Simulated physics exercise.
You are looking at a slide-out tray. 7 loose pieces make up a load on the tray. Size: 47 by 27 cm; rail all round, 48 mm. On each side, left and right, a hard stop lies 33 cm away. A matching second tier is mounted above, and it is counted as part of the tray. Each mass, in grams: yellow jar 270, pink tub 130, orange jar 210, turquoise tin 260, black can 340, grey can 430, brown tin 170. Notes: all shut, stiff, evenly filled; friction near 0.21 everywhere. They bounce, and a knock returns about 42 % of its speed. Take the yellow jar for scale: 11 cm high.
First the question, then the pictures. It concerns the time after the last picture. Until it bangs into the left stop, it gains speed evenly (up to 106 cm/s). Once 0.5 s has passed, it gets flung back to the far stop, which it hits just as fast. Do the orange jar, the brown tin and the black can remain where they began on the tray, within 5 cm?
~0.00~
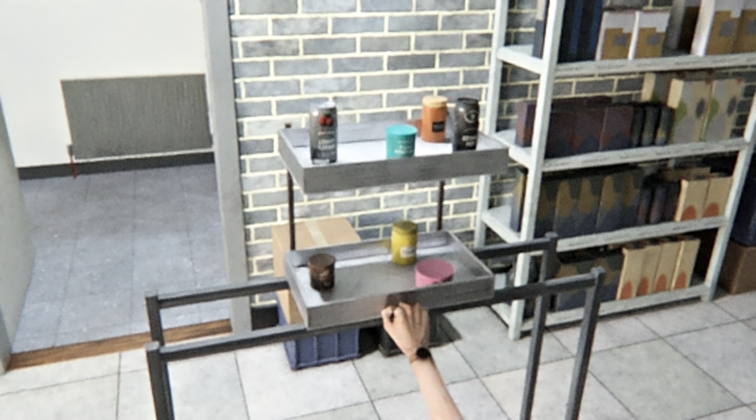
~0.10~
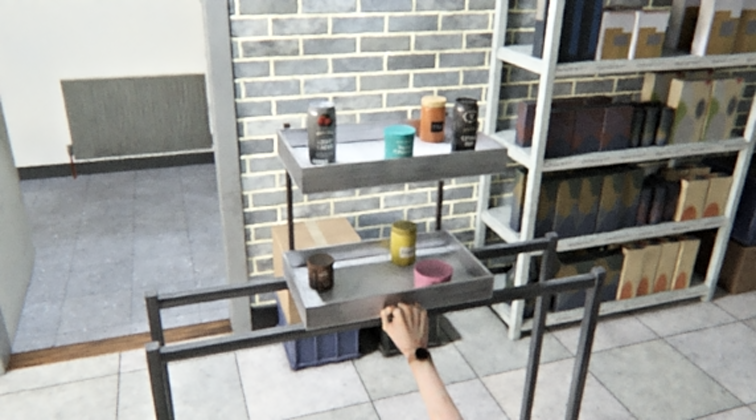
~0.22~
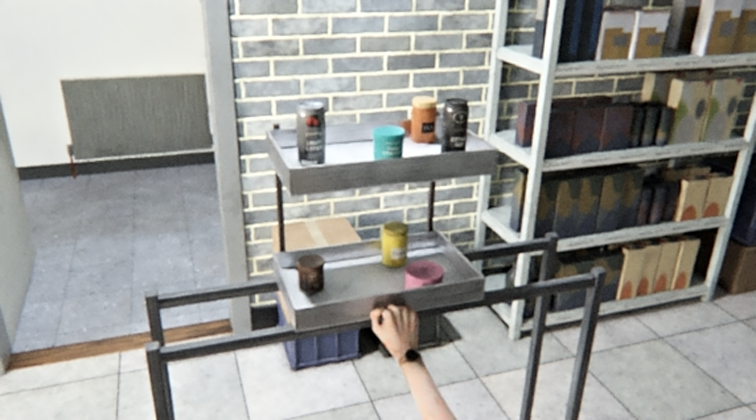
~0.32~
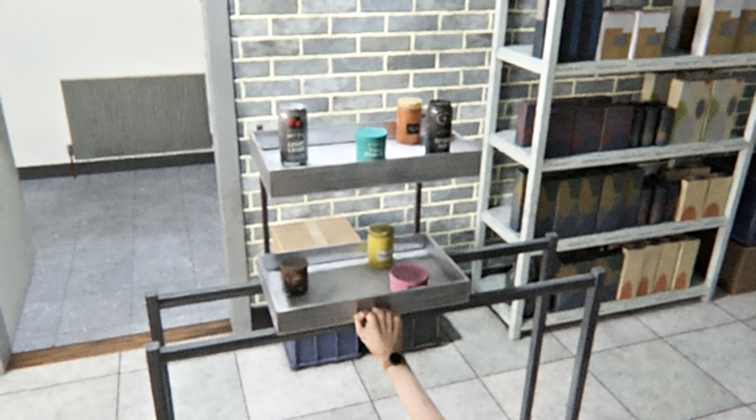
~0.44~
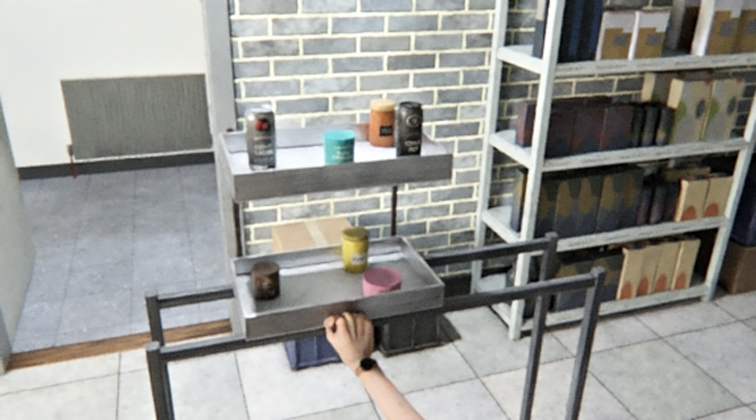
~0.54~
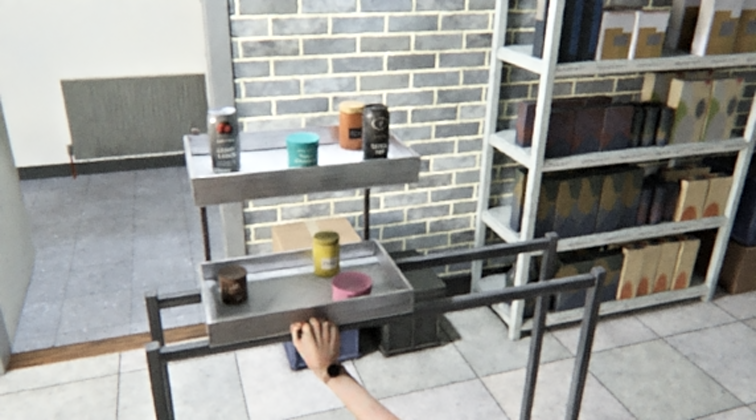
The orange jar does; the brown tin does not; the black can does.
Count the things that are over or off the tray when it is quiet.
All told, 0.
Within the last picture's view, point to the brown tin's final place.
It comes to rest near (526, 243).
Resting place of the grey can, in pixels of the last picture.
Its centre ends close to (550, 116) in the last view.
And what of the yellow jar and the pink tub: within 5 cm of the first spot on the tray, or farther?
The yellow jar stays put; the pink tub keeps its place.
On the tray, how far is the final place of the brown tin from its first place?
Roughly 26 centimetres.
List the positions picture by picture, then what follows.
In the first picture, tray midway; orange jar (434, 119); brown tin (322, 273); black can (466, 131).
In the second picture, tray midway; turquoise tin (399, 151); grey can (322, 135).
In the third picture, tray moved 3 cm left; yellow jar (395, 244); pink tub (424, 279).
In the fourth picture, tray moved 7 cm left; turquoise tin (371, 153); grey can (293, 136).
In the fifth picture, tray moved 14 cm left; yellow jar (355, 250); pink tub (382, 286).
In the sixth picture, tray moved 22 cm left; orange jar (352, 126); brown tin (234, 286); black can (376, 138).
By 0.84 s, tray moved 33 cm left; black can 16 cm from its spot near (256, 149); orange jar 16 cm from its spot near (244, 134); turquoise tin 16 cm from its spot.
By 2.44 s, tray moved 33 cm right; black can 21 cm from its spot near (510, 127); orange jar 21 cm from its spot near (475, 116); brown tin 5 cm from its spot near (457, 253).
By 2.64 s, tray moved 33 cm right; brown tin 20 cm from its spot near (505, 246); black can 7 cm from its spot near (562, 123); orange jar 7 cm from its spot near (523, 113).
When it is over (3.2 s), not toppled but over 5 cm from the start, turquoise tin, grey can and brown tin; the other 4 within 5 cm of the start. End places, in pixels of the last picture, orange jar near (545, 111), brown tin near (526, 243).
